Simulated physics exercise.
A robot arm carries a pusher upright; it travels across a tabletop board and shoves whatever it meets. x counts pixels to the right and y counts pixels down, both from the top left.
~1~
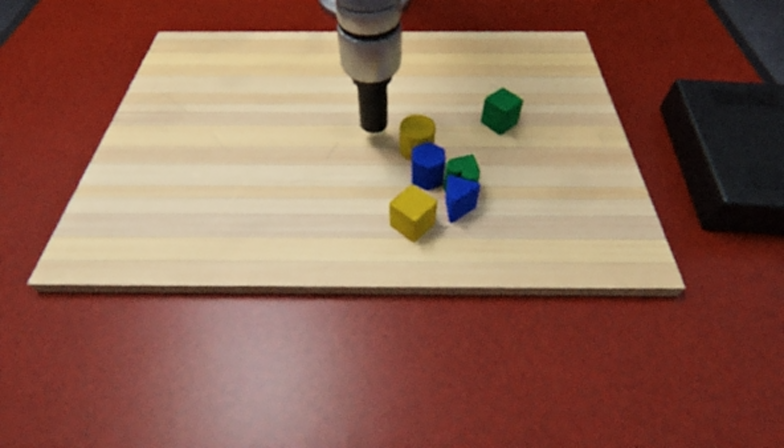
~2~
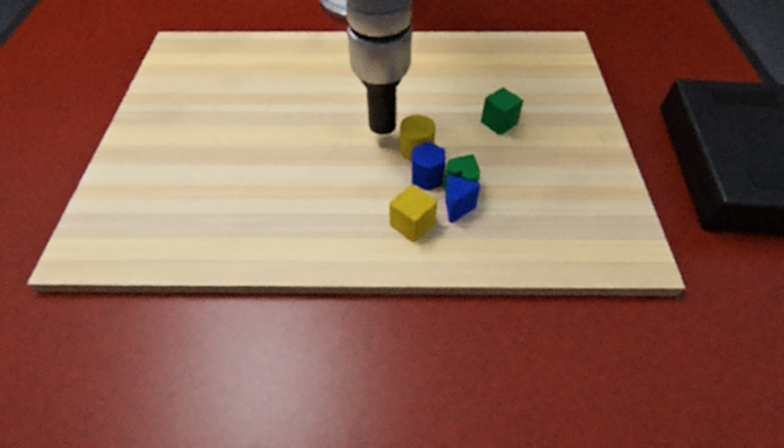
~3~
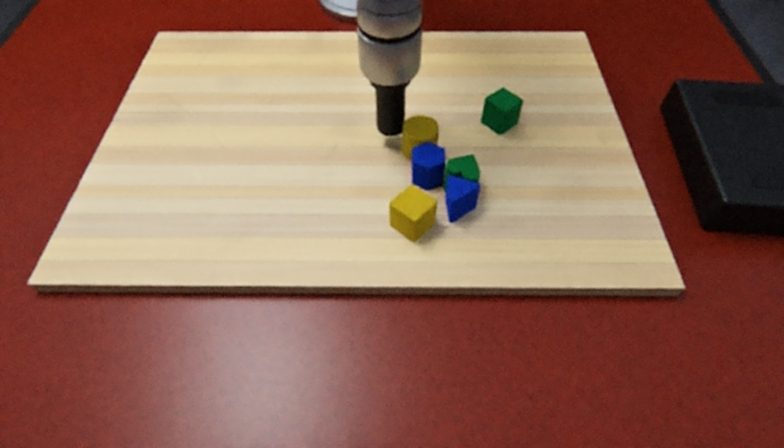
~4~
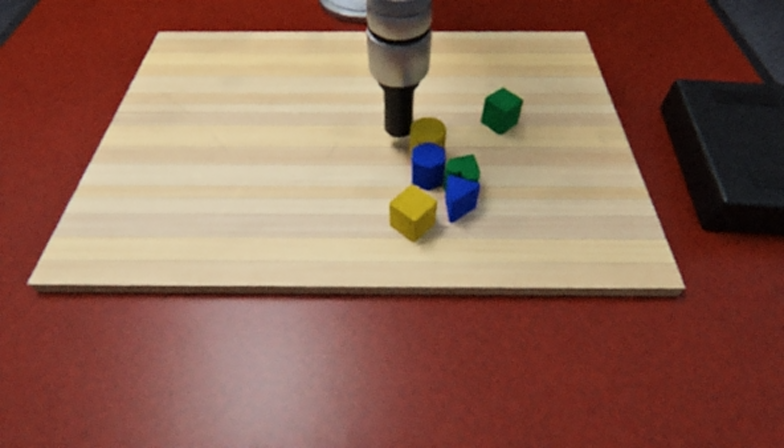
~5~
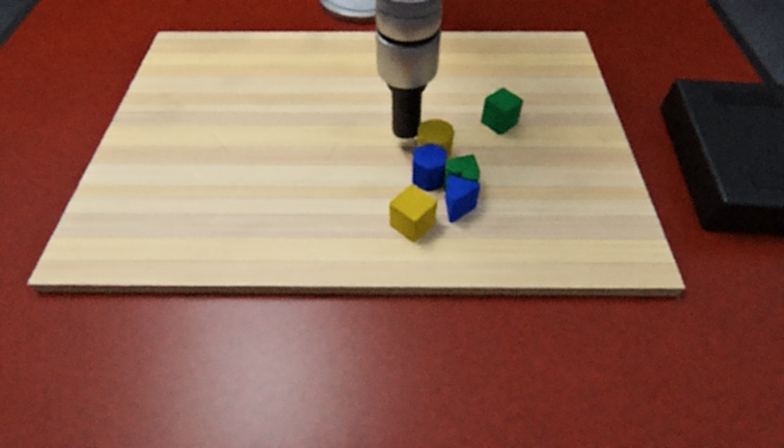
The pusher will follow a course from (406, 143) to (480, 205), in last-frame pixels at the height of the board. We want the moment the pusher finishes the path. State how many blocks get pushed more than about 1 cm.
The number will come to 3 or more.
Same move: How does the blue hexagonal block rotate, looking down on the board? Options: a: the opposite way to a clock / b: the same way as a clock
b - the same way as a clock.
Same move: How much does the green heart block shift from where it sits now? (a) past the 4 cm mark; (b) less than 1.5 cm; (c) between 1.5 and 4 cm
The answer is a.
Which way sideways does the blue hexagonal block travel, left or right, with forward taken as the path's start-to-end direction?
The answer is right.
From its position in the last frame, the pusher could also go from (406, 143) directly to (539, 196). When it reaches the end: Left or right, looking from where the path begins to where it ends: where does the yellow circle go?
Facing from start to end, it will go to the left.
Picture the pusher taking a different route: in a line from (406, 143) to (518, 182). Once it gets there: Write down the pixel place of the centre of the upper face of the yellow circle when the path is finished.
It will end up at (560, 168).
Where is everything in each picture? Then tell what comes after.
Pusher's lower end (374, 124); blue hexagonal block (429, 154); yellow circle (418, 126); blue triangular piece (461, 186); green heart block (465, 166), in the first frame.
Pusher (383, 126); blocks still, in the second frame.
Pusher (391, 127); yellow circle (421, 126), in the third frame.
Pusher (399, 128); yellow circle (429, 129), in the fourth frame.
Pusher (406, 130); blue hexagonal block (430, 155); yellow circle (436, 130); blue triangular piece (461, 186); green heart block (465, 166), in the fifth frame.
On the path given first. One third of the way, pusher (431, 150); blue hexagonal block (433, 163), turned 20° clockwise; yellow circle (465, 142); green heart block (468, 168), turned 15° anticlockwise.
Two thirds of the way, pusher (456, 171); blue hexagonal block (440, 183), turned 80° clockwise; yellow circle (487, 149); blue triangular piece (464, 200), turned 55° anticlockwise; green heart block (482, 178).
At the end, pusher (482, 192); blue hexagonal block (447, 190), turned 115° clockwise; yellow circle (491, 152); blue triangular piece (468, 208), turned 50° anticlockwise; green heart block (512, 196), turned 35° anticlockwise.
